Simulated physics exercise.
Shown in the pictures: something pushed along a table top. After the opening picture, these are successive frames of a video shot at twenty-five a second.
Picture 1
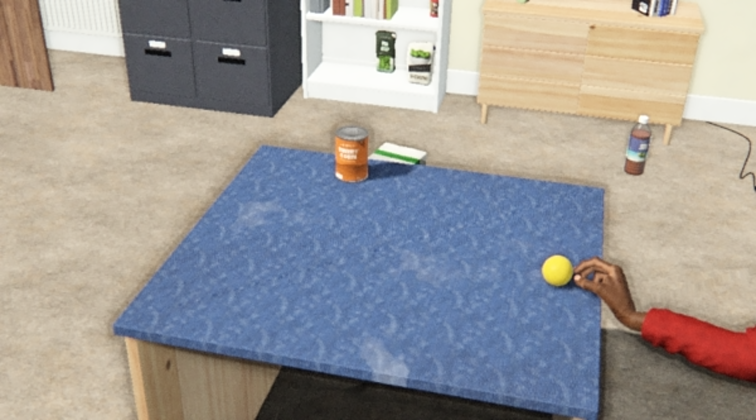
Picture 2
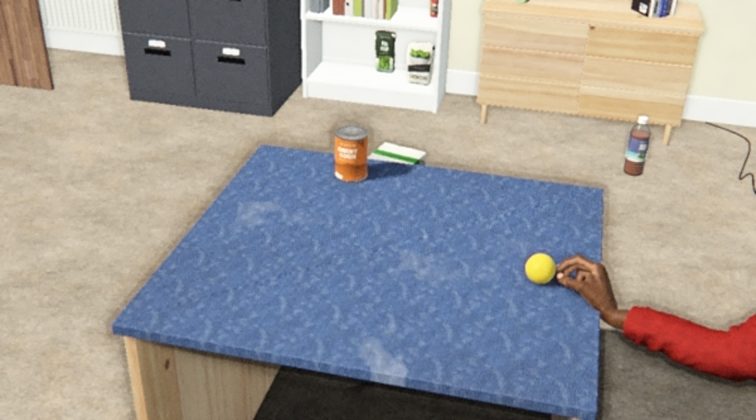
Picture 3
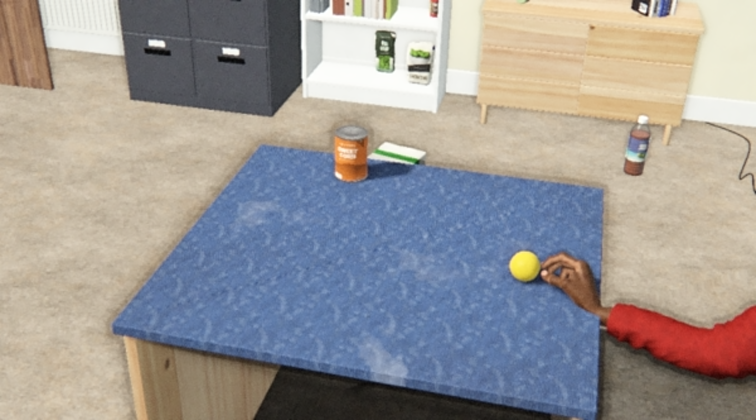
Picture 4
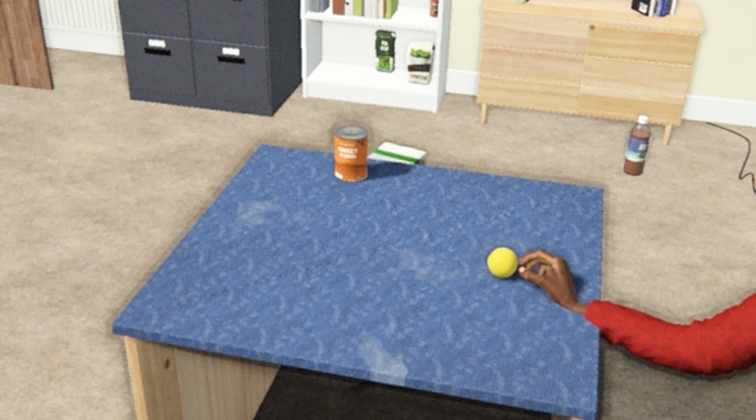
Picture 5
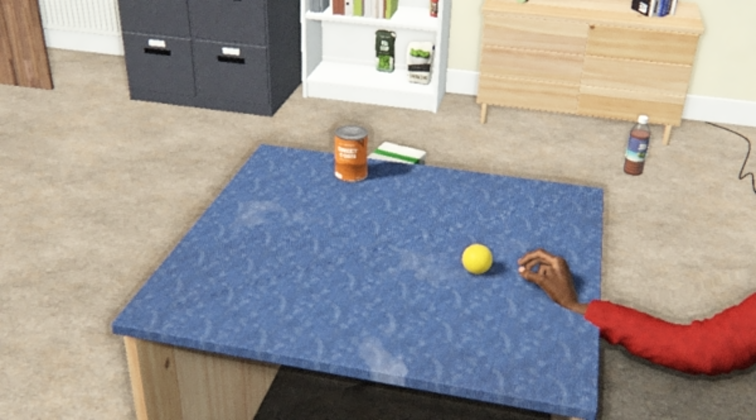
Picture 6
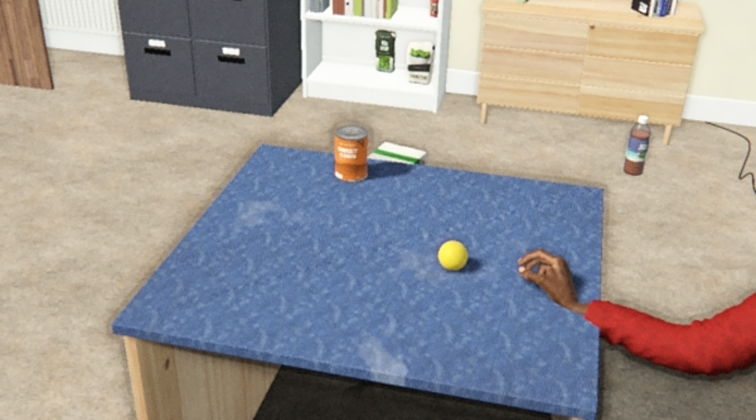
A yellow lemon is pushed left across a blue table by a hand, then rolls on.
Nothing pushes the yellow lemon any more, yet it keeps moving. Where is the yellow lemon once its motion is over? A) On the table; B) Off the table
Off the table.
Then, 0.30 s after the last picture, yellow lemon rolled well along near (284, 230).
Then, 0.70 s after the last picture, yellow lemon now off the table.
Then, 1.10 s after the last picture, things are still on the move.
By the end, off the table, yellow lemon.
